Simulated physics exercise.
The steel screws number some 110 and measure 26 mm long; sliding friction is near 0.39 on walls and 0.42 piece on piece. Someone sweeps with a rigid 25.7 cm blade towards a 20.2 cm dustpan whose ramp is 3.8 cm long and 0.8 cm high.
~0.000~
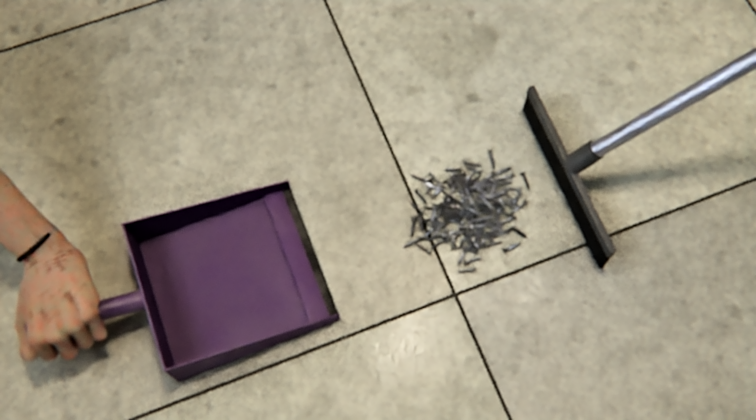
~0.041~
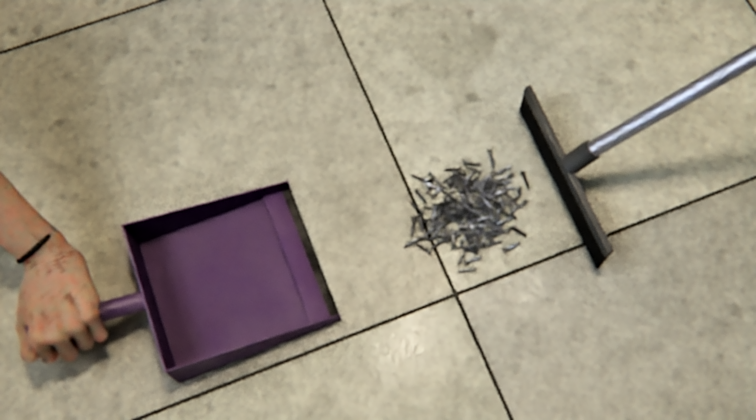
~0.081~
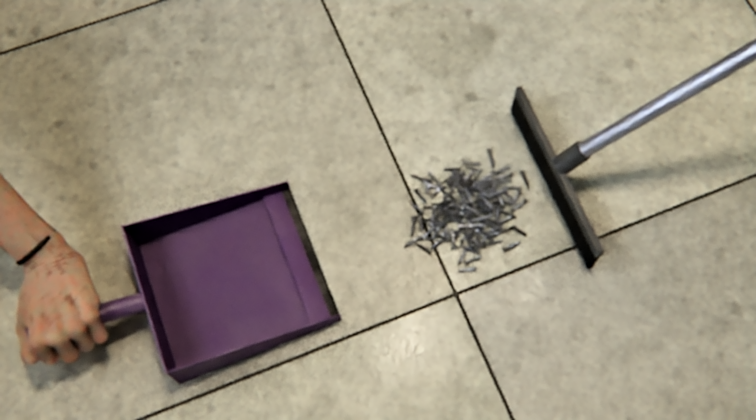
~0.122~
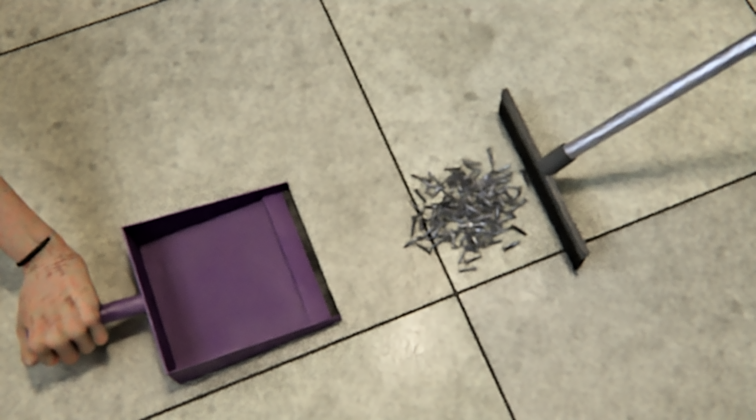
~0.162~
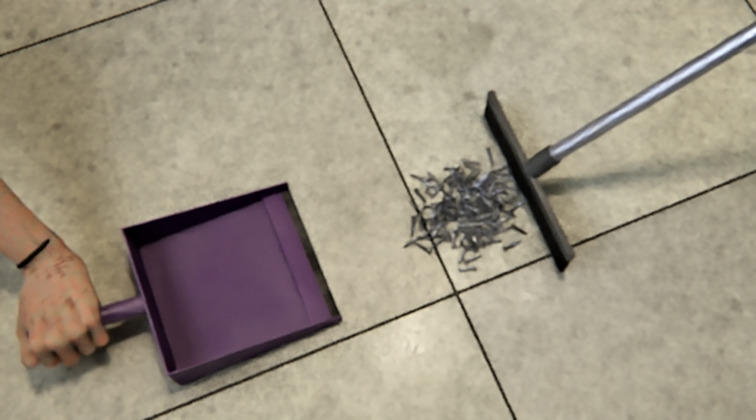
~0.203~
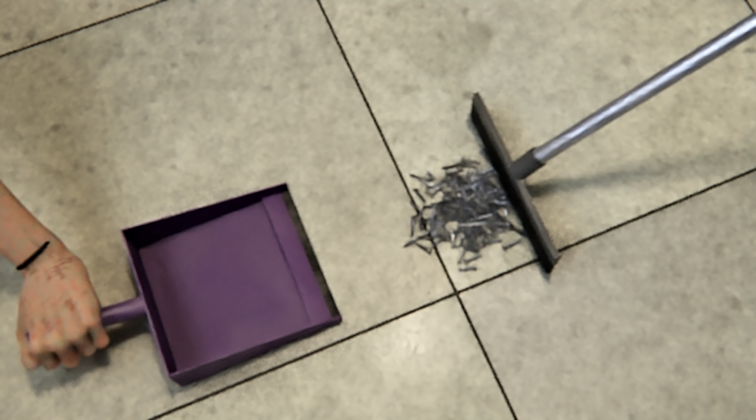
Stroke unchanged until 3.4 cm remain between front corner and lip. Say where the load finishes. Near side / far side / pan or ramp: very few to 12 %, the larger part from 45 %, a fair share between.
Near side: Very few; far side: Very few; pan: A fair share.
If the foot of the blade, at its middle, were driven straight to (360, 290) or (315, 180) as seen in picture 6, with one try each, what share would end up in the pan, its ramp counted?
First try around 25 %, second try around 25 %.
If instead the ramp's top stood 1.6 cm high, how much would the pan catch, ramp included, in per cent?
With that ramp, near 20 per cent.
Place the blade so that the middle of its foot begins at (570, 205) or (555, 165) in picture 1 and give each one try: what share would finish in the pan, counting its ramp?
Roughly 25 % and 25 %.
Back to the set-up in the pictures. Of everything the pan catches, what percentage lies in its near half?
I'd put it at around 50 per cent.
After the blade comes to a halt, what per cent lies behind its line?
Around 0 in a hundred.
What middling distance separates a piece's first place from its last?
It works out to some 22 cm.
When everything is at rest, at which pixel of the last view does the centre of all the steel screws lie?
I'd put it at about (319, 241).
After 0.46 s, middle of the blade 16 cm from the lip; 0 % over the lip, far side 0 %, near side 5 %.
Then, at 0.62 s, middle of the blade 8 cm from the lip; 0 % over the lip, far side 5 %, near side 5 %.
After 0.91 s, middle of the blade 4 cm from the lip; 25 % over the lip, far side 5 %, near side 5 %.
By 1.2 s all is still; near side 5 %, far side 5 %, pan 25 %, in front of the lip or behind the blade 65 %.
